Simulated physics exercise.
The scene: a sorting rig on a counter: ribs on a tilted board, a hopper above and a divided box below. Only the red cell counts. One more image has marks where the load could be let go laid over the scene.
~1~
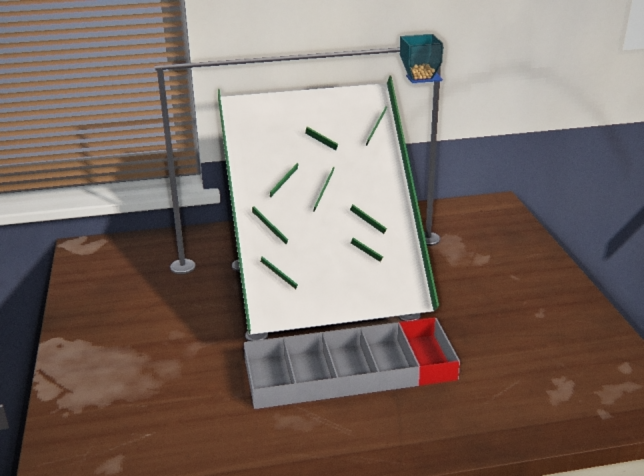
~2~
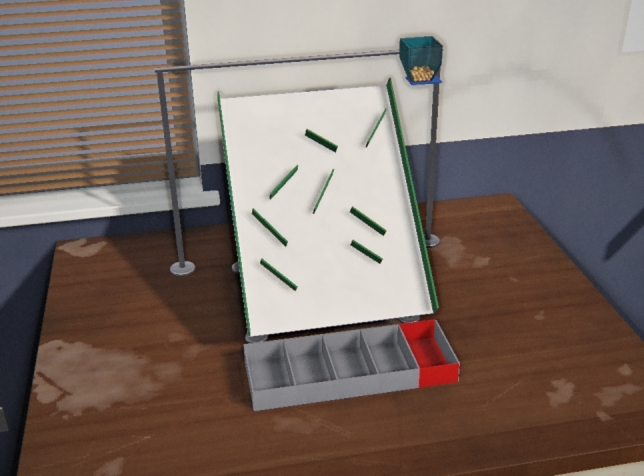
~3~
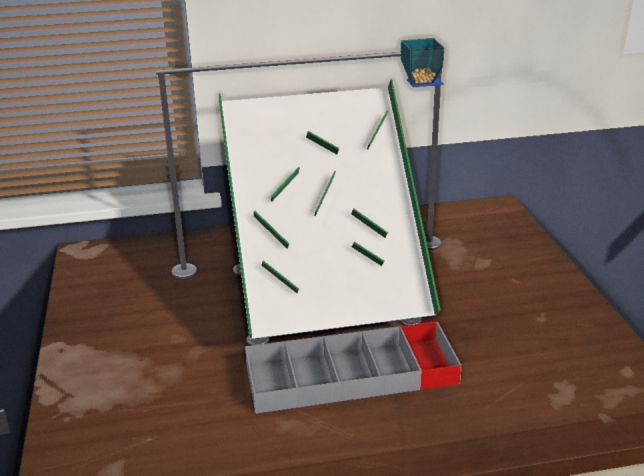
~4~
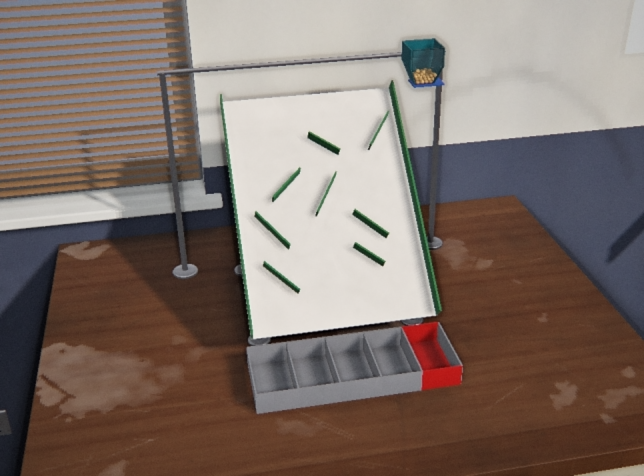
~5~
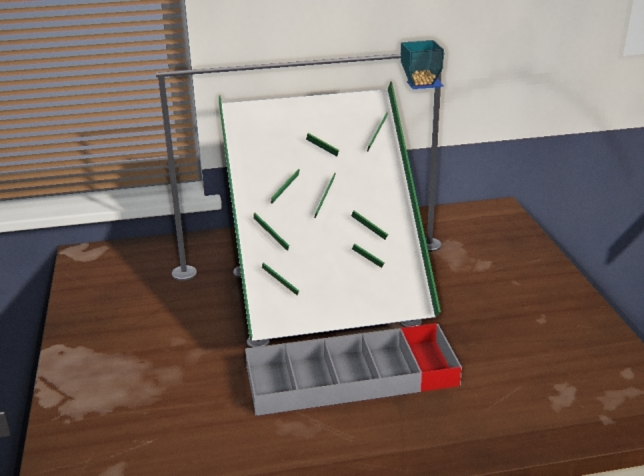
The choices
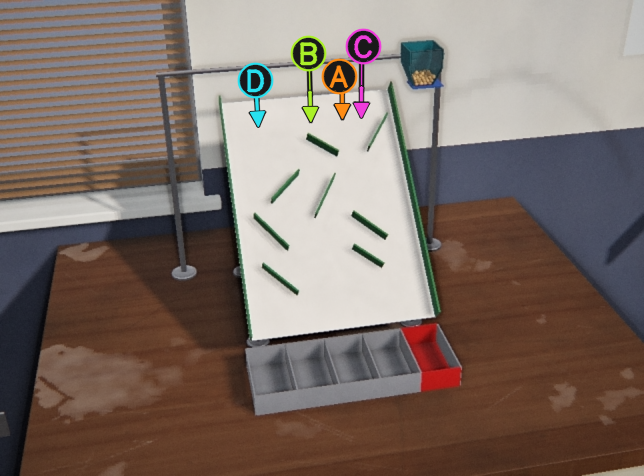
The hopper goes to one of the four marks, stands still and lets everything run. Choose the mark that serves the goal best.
A works best here.
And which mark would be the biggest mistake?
The answer is D.
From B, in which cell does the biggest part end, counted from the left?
The fifth from the left.
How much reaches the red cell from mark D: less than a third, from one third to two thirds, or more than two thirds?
It is less than a third.
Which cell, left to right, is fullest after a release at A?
It is the fifth one.
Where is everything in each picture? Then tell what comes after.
In the first frame, hopper at (420, 70), dried chickpeas, door shut.
In the second frame, ribs (306, 129) to (338, 147), (368, 142) to (386, 108), (271, 194) to (298, 165).
In the third frame, ribs (316, 211) to (335, 171), (254, 211) to (289, 244), (353, 209) to (388, 233).
In the fourth frame, ribs (264, 261) to (300, 290), (355, 242) to (386, 262).
In the fifth frame, red cell at (441, 378), number 5 of 5 from the left.
On the marked copy, mark A meets the board at (342, 113); mark B meets the board at (310, 116); mark C meets the board at (361, 112); mark D meets the board at (258, 121).
With A, nearly all in the red cell.
With B, about two thirds in the red cell, about a quarter in other cells, a small part outside the box.
With C, about two thirds in the red cell, about a quarter in other cells, a small part outside the box.
With D, none in the red cell, nearly all in other cells.
